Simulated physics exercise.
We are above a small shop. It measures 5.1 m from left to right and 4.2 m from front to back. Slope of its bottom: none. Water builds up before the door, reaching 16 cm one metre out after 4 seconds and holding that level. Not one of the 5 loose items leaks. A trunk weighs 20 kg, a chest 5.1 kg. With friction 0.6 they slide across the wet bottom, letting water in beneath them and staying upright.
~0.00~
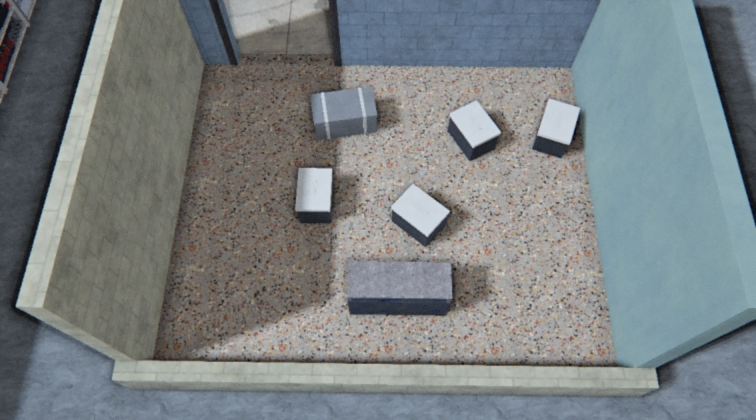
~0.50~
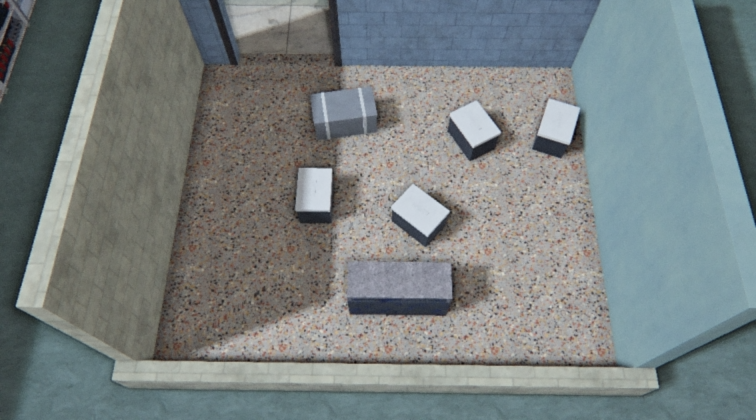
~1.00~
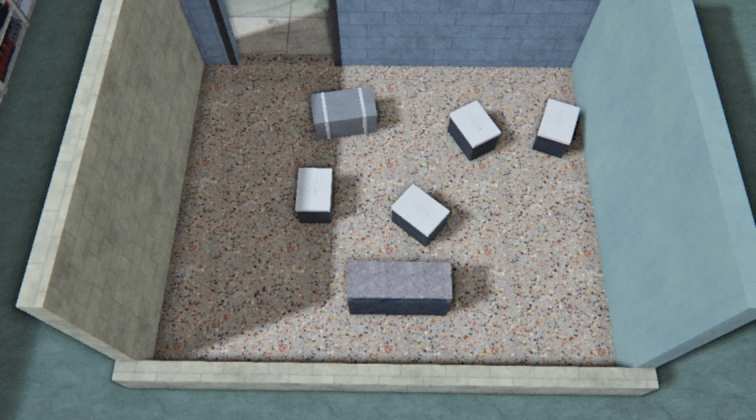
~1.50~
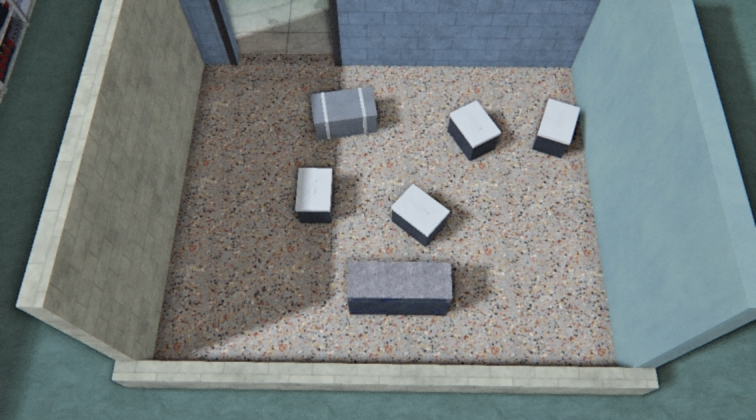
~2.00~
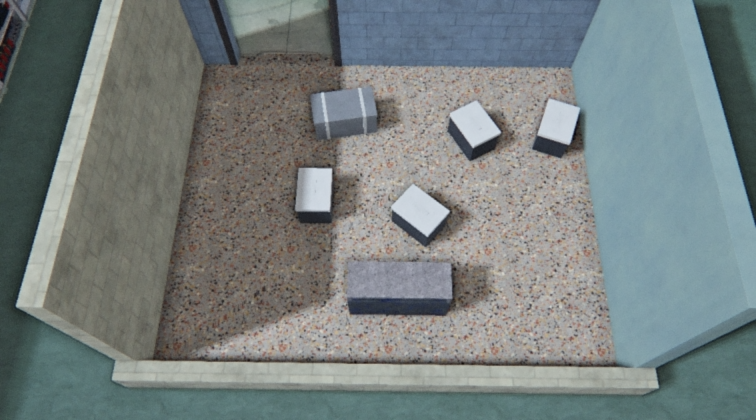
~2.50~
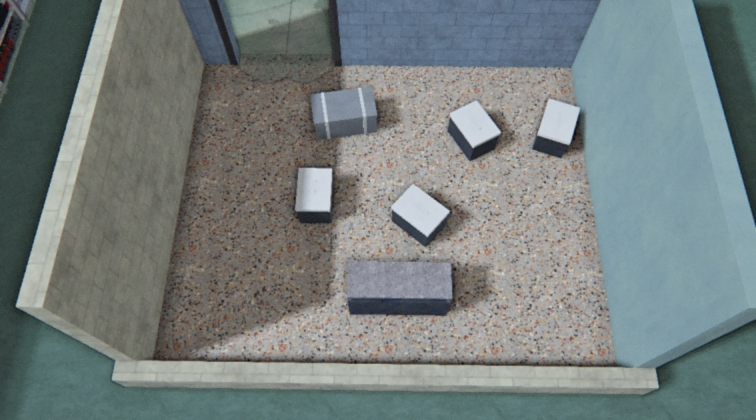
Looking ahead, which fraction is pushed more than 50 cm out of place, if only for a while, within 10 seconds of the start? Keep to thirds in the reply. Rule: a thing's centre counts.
My answer: Less than a third.
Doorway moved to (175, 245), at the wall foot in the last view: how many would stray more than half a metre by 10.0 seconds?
Result: 3 of them.
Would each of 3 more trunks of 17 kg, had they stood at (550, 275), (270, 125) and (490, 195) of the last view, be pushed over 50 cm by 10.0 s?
One: Within it. Two: Beyond it. Three: Within it.
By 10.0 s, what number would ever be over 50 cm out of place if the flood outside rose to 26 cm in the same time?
Then 3 of them.
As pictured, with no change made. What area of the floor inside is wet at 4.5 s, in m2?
That flooded area is roughly 4.5 m2.
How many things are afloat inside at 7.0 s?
Total: 0.
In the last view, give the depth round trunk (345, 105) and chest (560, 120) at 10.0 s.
First roughly 4 cm, second roughly 2 cm.
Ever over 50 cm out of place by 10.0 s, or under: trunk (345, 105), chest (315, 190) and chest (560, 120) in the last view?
In turn: Under, past it, under.
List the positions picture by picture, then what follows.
In the first frame, a trunk at (343, 105) rests on the ground; a chest at (475, 123), on the bottom; water covers 0.0 m2; 0 of 5 have shifted.
In the second frame, a trunk at (343, 105), on the bottom; a chest at (475, 123) rests on the ground; water covers 0.0 m2; 0 of 5 have shifted.
In the third frame, a trunk at (343, 105), on the bottom; a chest at (475, 123) rests on the ground; water covers 0.0 m2; 0 of 5 have shifted.
In the fourth frame, a trunk at (343, 105), on the bottom; a chest at (475, 123), on the bottom; water covers 0.0 m2; 0 of 5 have shifted.
In the fifth frame, a trunk at (343, 105), on the bottom; a chest at (475, 123) rests on the ground; 0.0 m2 under water; 0 of 5 have shifted.
In the sixth frame, a trunk at (343, 105), on the bottom; a chest at (475, 123) rests on the ground; water covers 0.3 m2; 0 of 5 have shifted.
After 3.5 s 0 of 5 are over 50 cm from their spots; 0 afloat.
After 4.5 s 0 of 5 are over 50 cm from their spots; 0 afloat.
After 7.0 s 1 of 5 are over 50 cm from their spots; 0 afloat.
After 10.0 s 1 of 5 are over 50 cm from their spots, and 1 have been at some point; 1 afloat.
